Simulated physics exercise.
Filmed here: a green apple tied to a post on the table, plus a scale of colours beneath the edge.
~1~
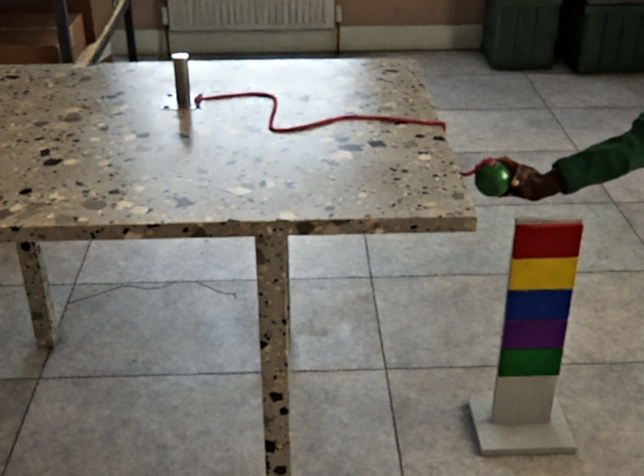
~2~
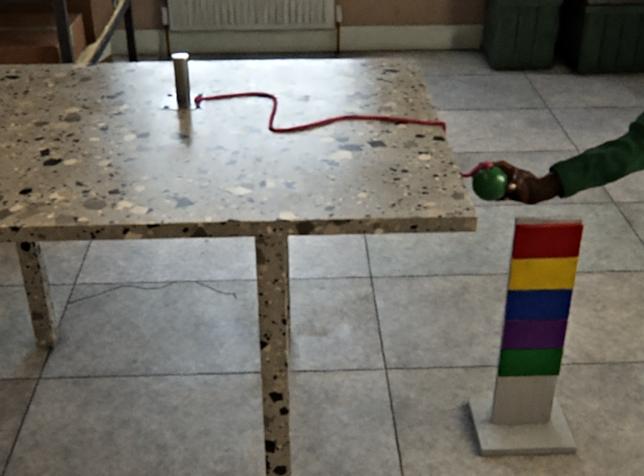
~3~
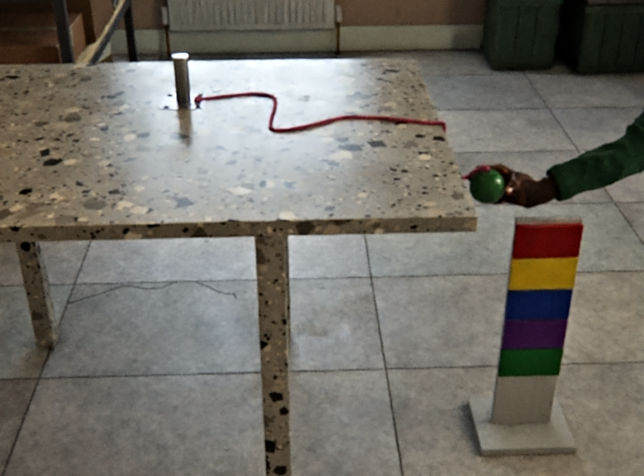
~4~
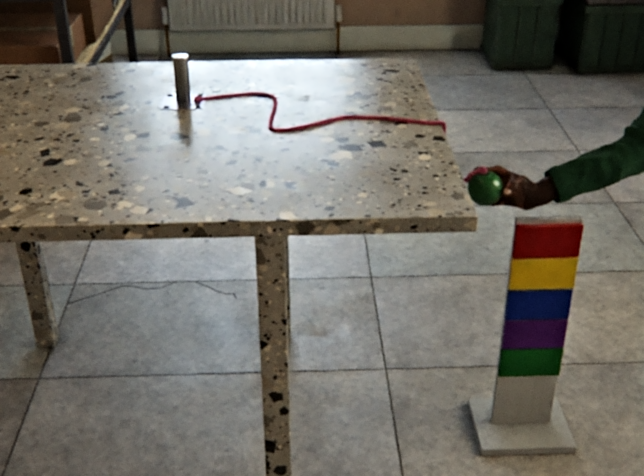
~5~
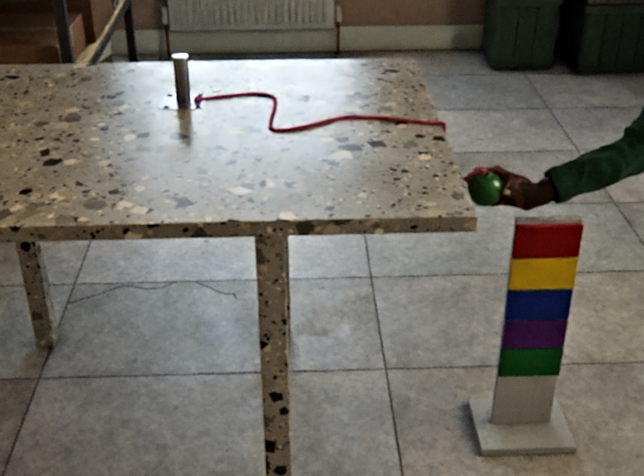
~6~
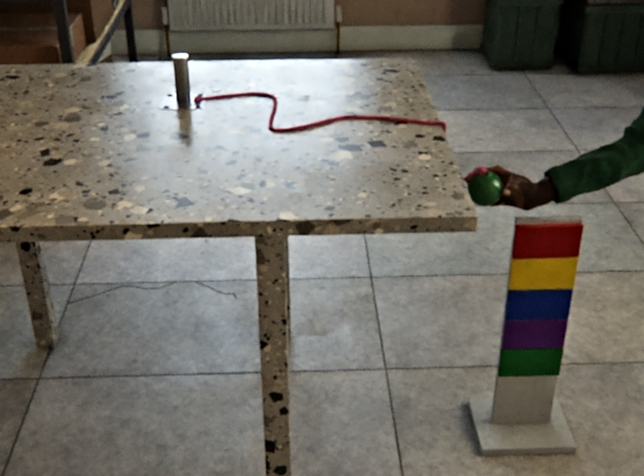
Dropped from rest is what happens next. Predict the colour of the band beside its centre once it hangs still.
I would predict blue.
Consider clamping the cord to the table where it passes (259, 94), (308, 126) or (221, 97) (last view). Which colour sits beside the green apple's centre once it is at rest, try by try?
Taking them in turn: Blue; red; blue.
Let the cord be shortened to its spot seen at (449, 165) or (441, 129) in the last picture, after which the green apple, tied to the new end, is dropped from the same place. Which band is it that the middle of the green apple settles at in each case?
Lab note - try 1: Yellow; try 2: Red.
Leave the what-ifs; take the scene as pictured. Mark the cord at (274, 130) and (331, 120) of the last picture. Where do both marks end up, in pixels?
The first ends at (361, 117) and the second at (423, 123).
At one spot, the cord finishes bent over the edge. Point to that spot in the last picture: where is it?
That spot is around (348, 118).
Soon after, apple near (433, 289); level with blue.
Then, apple near (432, 299); level with blue.
At rest, apple near (432, 301); level with blue. Its middle rests at the blue band.
